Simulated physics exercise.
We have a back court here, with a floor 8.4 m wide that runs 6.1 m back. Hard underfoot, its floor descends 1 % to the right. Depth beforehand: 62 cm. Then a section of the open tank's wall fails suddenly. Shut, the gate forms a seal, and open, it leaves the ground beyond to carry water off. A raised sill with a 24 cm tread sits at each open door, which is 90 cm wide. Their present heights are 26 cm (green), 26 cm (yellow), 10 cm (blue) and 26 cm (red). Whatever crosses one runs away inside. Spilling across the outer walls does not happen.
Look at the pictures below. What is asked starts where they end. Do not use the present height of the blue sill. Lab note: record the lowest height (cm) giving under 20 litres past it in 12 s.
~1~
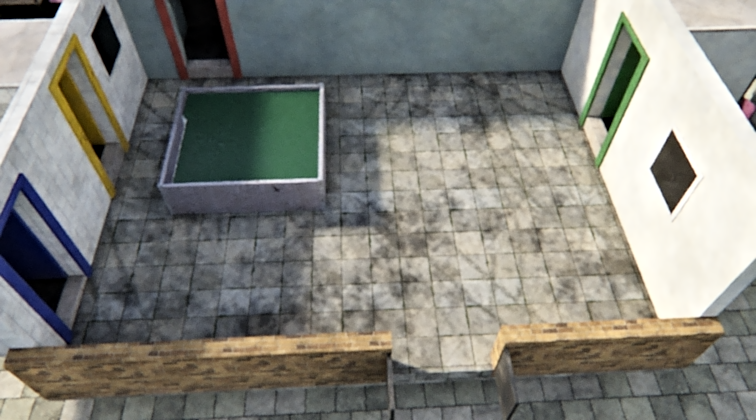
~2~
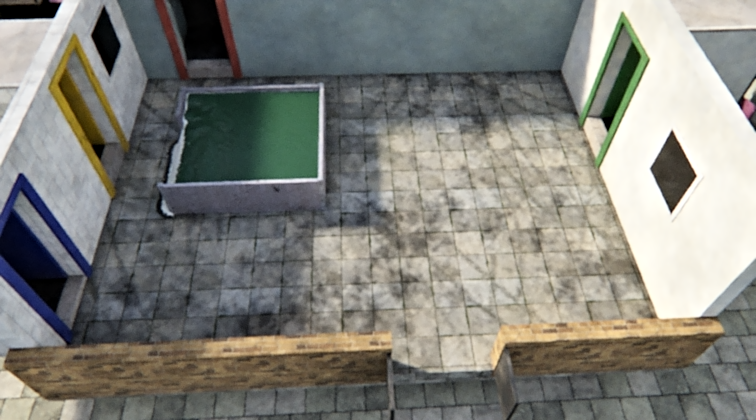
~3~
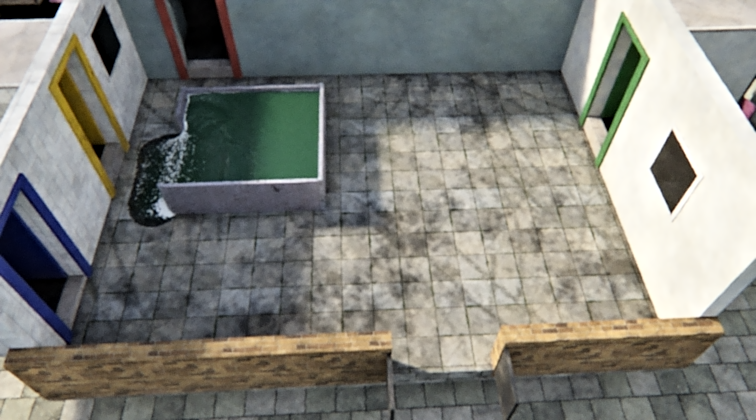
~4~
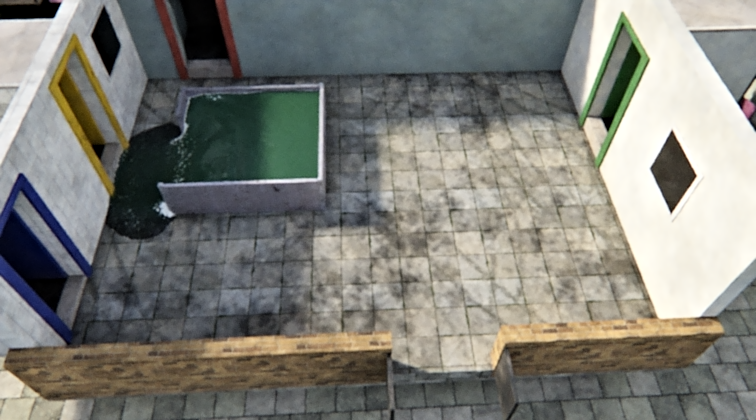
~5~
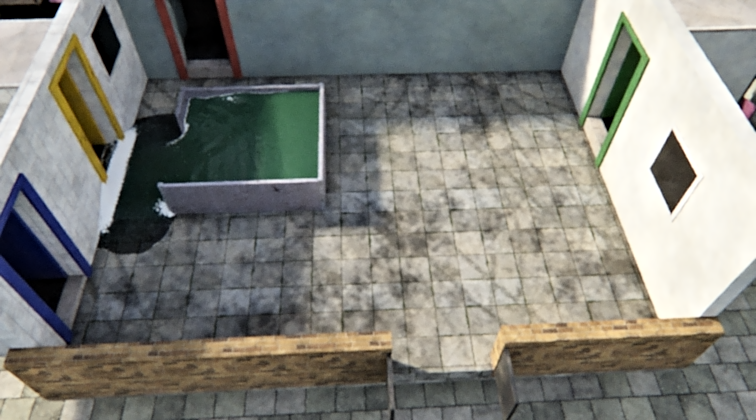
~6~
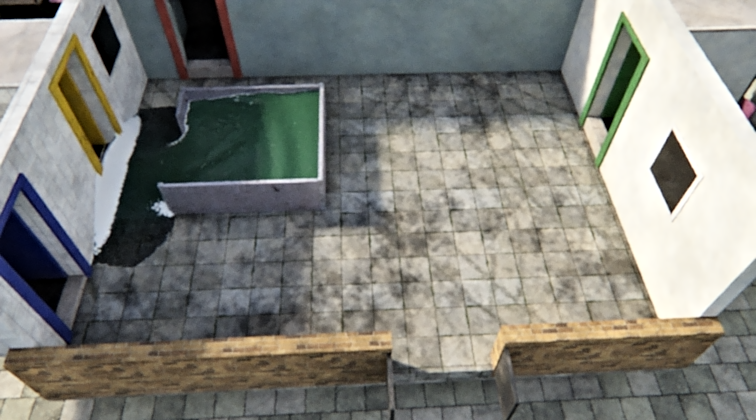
Lowest height: 9.5 cm.
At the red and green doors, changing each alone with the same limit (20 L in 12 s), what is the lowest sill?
Close to 16 cm (red) and close to 10.0 cm (green).
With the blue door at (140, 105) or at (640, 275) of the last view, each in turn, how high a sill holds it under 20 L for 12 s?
You'd want roughly 12.0 cm there first, then roughly 8.5 cm.
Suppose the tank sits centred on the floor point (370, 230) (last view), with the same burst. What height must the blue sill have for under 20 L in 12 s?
Then roughly 28 cm.
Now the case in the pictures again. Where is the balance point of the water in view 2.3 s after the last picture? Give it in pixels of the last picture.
Centre of mass: About (209, 185) px.
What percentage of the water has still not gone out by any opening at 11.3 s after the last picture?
Close to 92 in a hundred.
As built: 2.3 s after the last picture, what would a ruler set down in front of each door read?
Centimetres: Green = 0, yellow = 31, blue = 11, red = 21.
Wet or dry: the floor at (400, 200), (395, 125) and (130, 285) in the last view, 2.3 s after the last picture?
Status: Clear / clear / submerged.
Then, 0.7 s after the last picture water covers 10 % of the floor, deepest (48 cm) near (116, 187); 9 cm at the blue door, 0 litres in over its 10 cm sill.
Then, 2.3 s after the last picture water covers 30 % of the floor, deepest (32 cm) near (60, 372); 11 cm at the blue door, 2 litres in over its 10 cm sill.
Then, 11.3 s after the last picture water covers 95 % of the floor, deepest (12 cm) near (662, 345); 5 cm at the blue door, 19 litres in over its 10 cm sill.
At the blue door as built, the water peaked near 12 cm, 3.5 s after the last picture.
With a sill of 8 cm, 34 litres would have come in within the 12 s; with 11 cm, 13 litres. So under 20 litres takes about 9.5 cm.
